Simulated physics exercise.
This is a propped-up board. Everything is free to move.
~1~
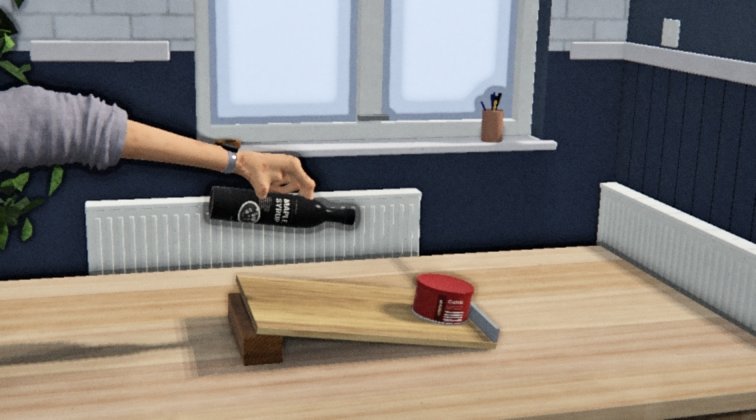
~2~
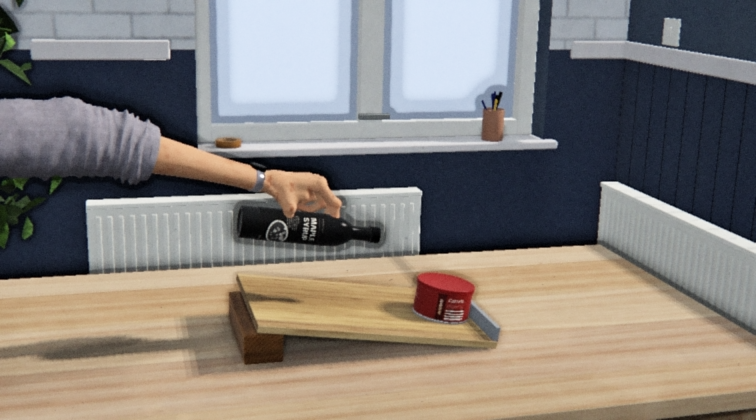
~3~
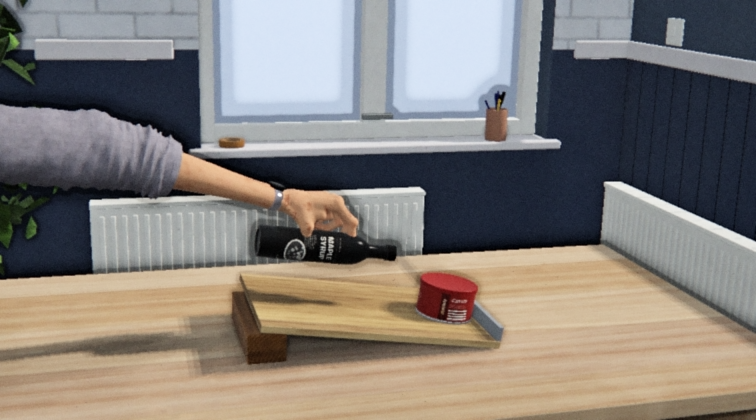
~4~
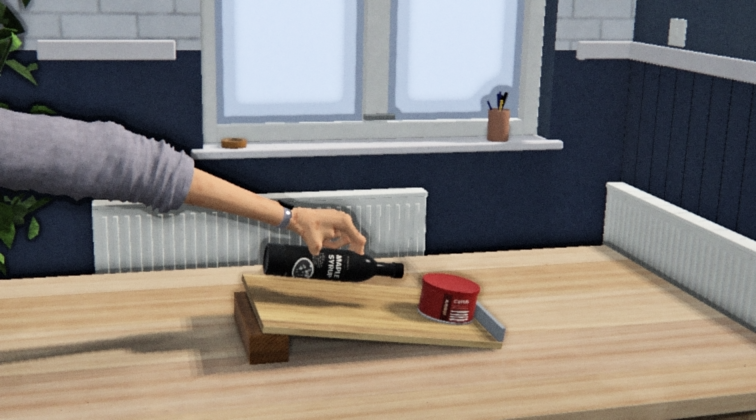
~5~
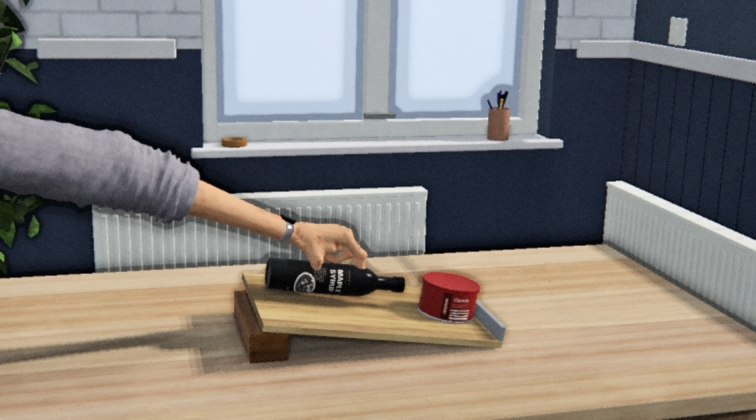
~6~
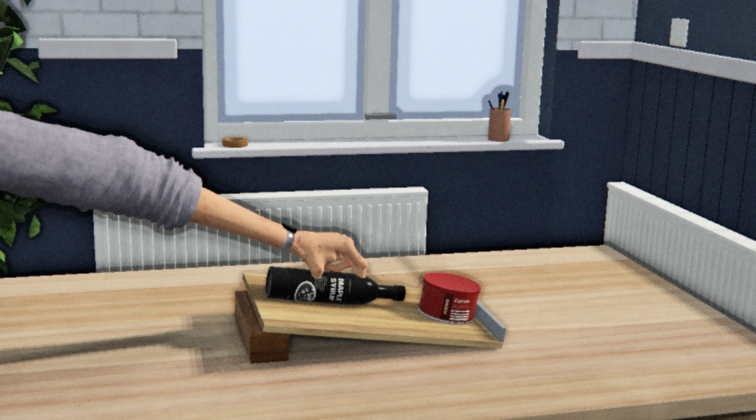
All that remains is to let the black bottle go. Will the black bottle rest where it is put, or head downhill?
In the end the black bottle stays where it is put.
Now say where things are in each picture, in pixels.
Coming down; black bottle (284, 210); red tub (442, 299), in the first frame.
Coming down; black bottle (310, 229); red tub (443, 298), in the second frame.
Coming down; black bottle (328, 247); red tub (446, 298), in the third frame.
Coming down; black bottle (335, 265); red tub (448, 299), in the fourth frame.
Coming down; black bottle (337, 279); red tub (448, 298), in the fifth frame.
Set down, still held; black bottle (337, 288); red tub (449, 298), in the sixth frame.
Then, 0.30 s past the last view, nothing moves.
Then, 0.70 s past the last view, black bottle resting near (337, 288).
Finally, both still in place. Final places as the last picture's camera would see them, black bottle near (337, 288). The black bottle keeps its place.
